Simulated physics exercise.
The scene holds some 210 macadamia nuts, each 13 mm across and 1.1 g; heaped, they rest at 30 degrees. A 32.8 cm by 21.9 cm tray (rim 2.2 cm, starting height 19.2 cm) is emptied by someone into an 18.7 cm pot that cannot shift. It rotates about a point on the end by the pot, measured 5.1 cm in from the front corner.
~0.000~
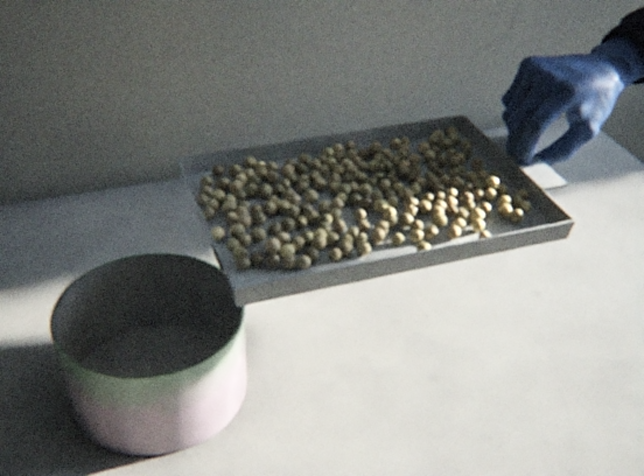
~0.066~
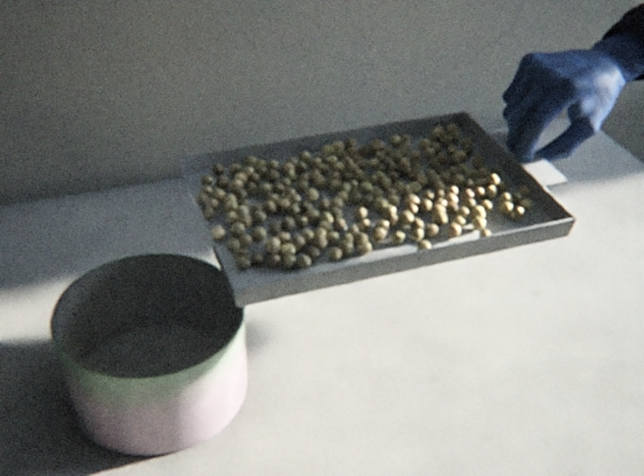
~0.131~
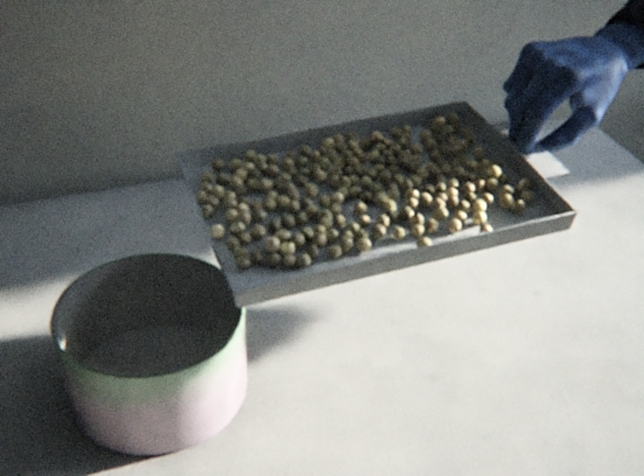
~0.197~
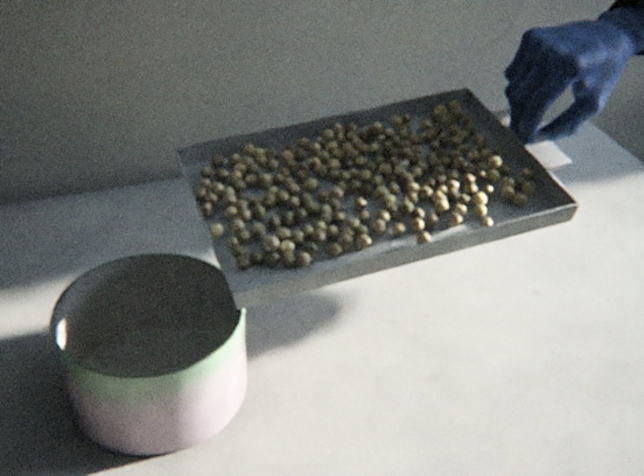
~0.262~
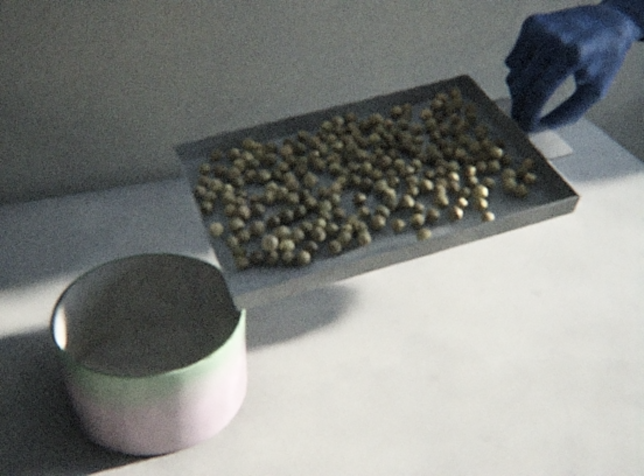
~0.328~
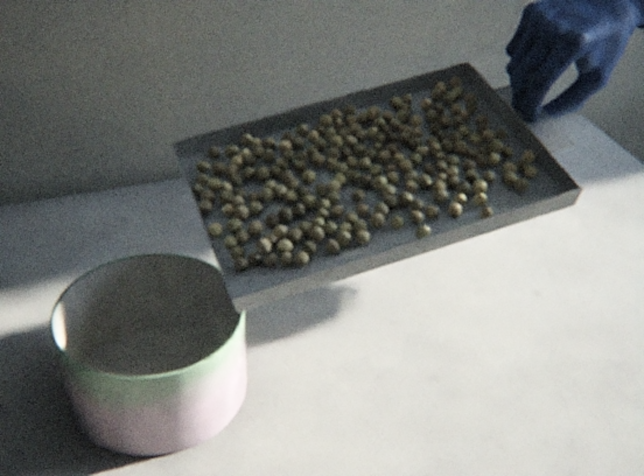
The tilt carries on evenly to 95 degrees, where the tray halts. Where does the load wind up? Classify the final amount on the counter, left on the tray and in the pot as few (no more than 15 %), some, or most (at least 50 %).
Counter: Most. Tray: Few. Pot: Few.
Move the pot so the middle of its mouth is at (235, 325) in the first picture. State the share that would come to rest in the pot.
30 %.
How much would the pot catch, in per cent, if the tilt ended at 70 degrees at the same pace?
Estimated share: About 0 %.
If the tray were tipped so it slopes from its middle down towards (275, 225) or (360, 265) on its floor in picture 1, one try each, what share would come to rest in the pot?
Roughly 70 % for the first direction, roughly 0 % for the second.
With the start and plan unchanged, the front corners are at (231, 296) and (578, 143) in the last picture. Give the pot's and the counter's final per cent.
You'd end with pot at 40 and counter at 60.
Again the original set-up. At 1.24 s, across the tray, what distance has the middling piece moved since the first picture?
Around 7 centimetres.
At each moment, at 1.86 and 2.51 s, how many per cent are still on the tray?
Sequence: 100; 10.
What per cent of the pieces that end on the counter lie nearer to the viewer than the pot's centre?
Near 100 in a hundred.
After 1.24 s, tilt 50 degrees; the tray holds 100 %, the pot 0 %.
After 1.86 s, tilt 76 degrees; the tray holds 100 %, the pot 0 %.
After 2.51 s, tilt 95 degrees; the tray holds 10 %, the pot 5 %.
In the end, at 3.7 s, counter 95 %, tray 0 %, pot 5 %.
